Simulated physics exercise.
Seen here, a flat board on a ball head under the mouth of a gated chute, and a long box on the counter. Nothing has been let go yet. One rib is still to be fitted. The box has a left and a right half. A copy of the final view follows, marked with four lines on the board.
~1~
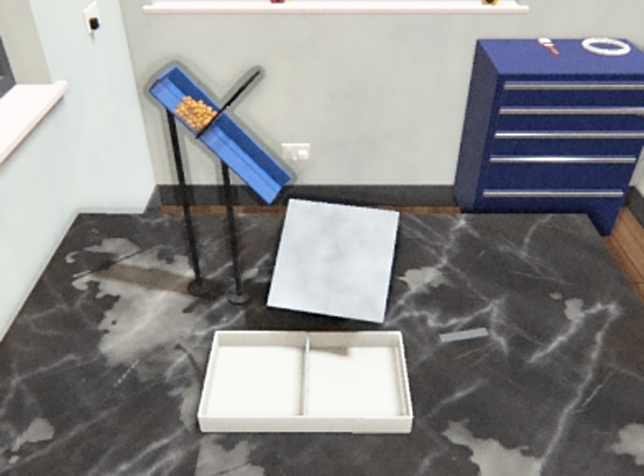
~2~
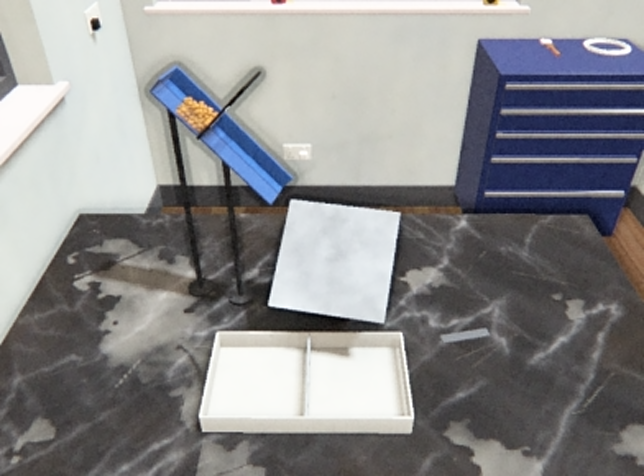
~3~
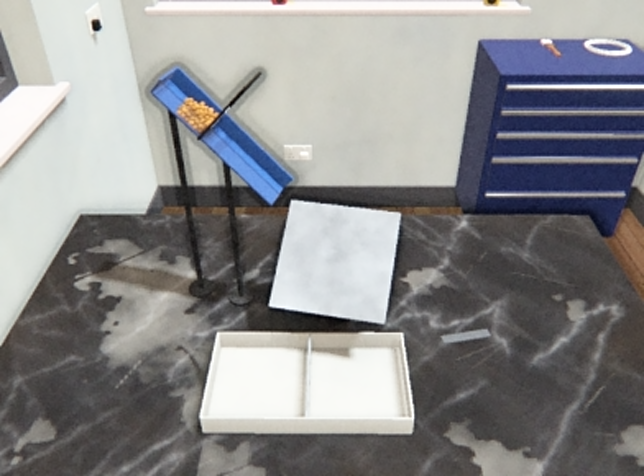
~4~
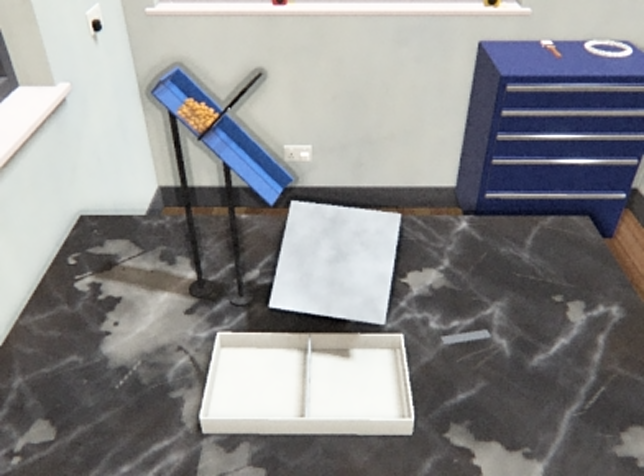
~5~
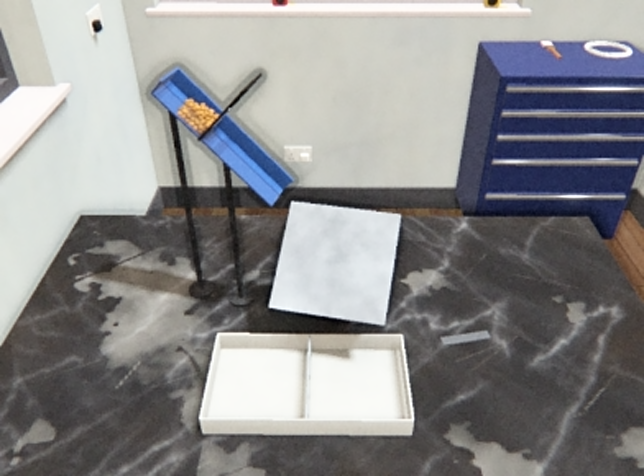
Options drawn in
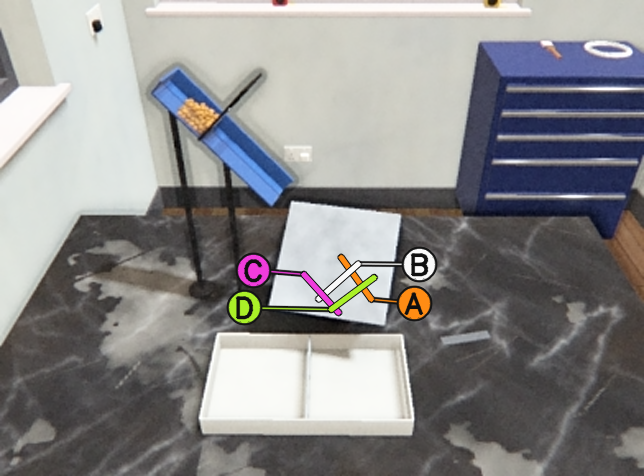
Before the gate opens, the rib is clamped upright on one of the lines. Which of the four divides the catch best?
D is best.
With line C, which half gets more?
Right.
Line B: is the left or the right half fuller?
Left.
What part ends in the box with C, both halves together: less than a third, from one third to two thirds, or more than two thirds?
More than two thirds.
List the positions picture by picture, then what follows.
Load behind the gate (197, 117), roasted chickpeas; lip of the chute (275, 196), sloping fairly steeply, in the first frame.
Middle of the board (335, 258), tilted fairly steeply; middle of its low edge (325, 314); of its high edge (345, 206), in the second frame.
Front corners of the box (201, 417) and (413, 418); front end of its middle wall (307, 418), in the third frame.
Middle of the load (199, 118); lip (277, 198), in the fourth frame.
Middle of the load (200, 119); lip (277, 198), in the fifth frame.
On the marked copy, line A from (341, 257) to (371, 299); line B from (358, 263) to (318, 299); line C from (303, 274) to (338, 312); line D from (374, 277) to (330, 309).
If A is chosen, of what is caught, about a tenth in the left half, the larger part in the right.
If B is chosen, of what is caught, almost all in the left half, about a tenth in the right.
If C is chosen, of what is caught, just a few in the left half, almost all in the right.
If D is chosen, of what is caught, roughly half in the left half, roughly half in the right.
